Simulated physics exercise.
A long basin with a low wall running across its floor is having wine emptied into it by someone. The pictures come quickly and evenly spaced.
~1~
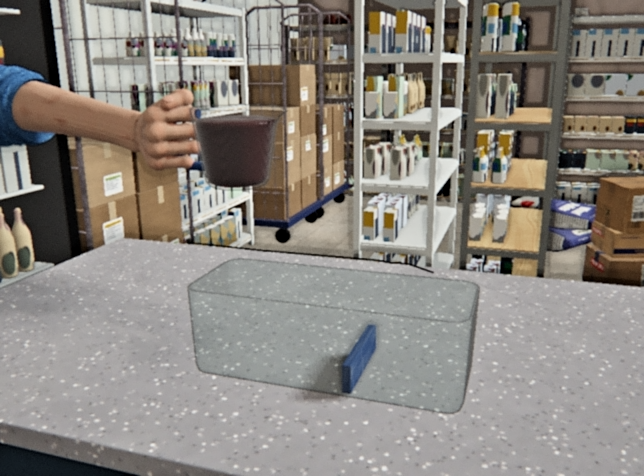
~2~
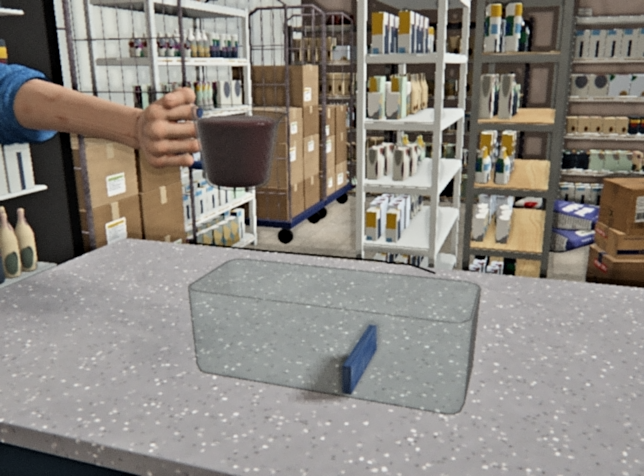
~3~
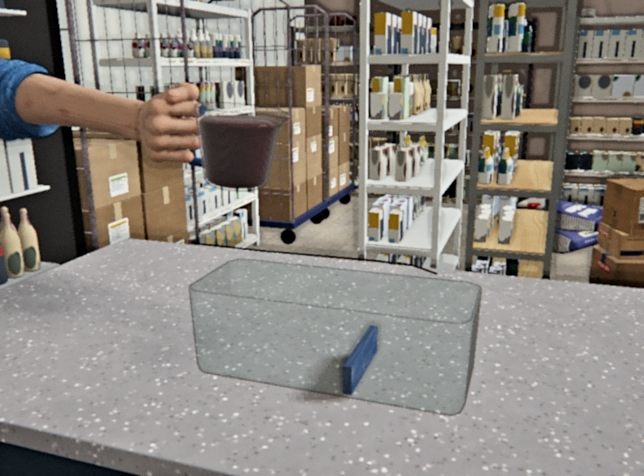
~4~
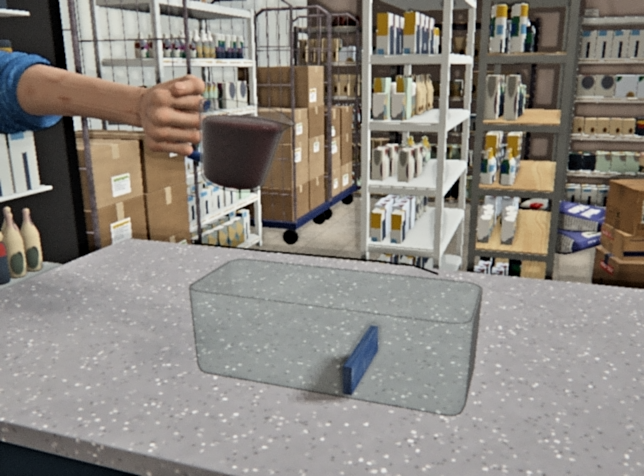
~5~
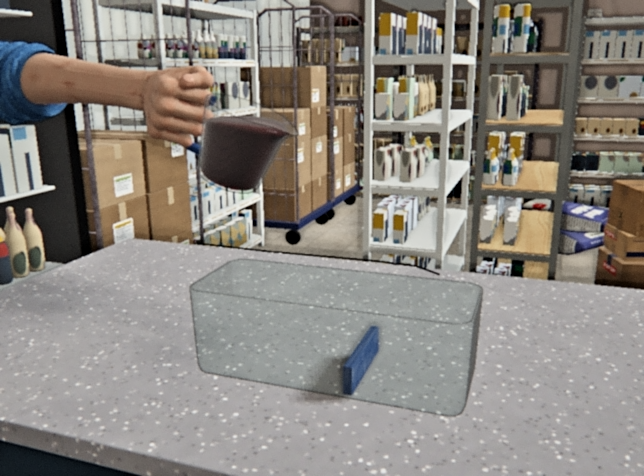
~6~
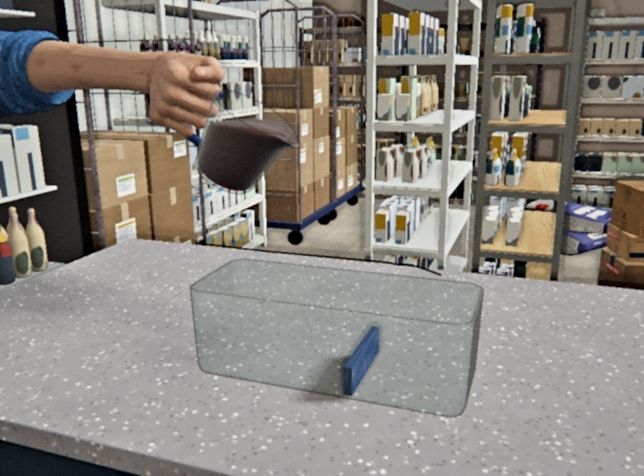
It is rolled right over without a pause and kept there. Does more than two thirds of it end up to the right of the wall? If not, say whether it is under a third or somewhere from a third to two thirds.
No, under a third does.
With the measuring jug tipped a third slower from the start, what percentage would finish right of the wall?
It comes to around 10 per cent.
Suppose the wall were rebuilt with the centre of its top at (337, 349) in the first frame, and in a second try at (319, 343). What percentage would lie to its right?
About 60 % and 85 %.
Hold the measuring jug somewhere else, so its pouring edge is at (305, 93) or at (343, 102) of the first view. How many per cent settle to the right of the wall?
Around 50 percent first, around 85 percent second.
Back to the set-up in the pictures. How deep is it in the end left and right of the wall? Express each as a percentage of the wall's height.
40 left, 0 right, give or take.
A moment on, the measuring jug is tipped on its side and 46 per cent is still to pour, 14 is left of the wall and 0 right of it.
Next, the measuring jug is tipped on its side and 12 per cent is still to pour, 64 is left of the wall and 3 right of it.
Then the measuring jug is tipped on its side and 2 per cent is still to pour, 83 is left of the wall and 4 right of it.
Later the measuring jug is tipped on its side and 0 per cent is still to pour, 89 is left of the wall and 6 right of it.
Finally, 90 per cent lies left of the wall, 6 right of it and 4 outside.
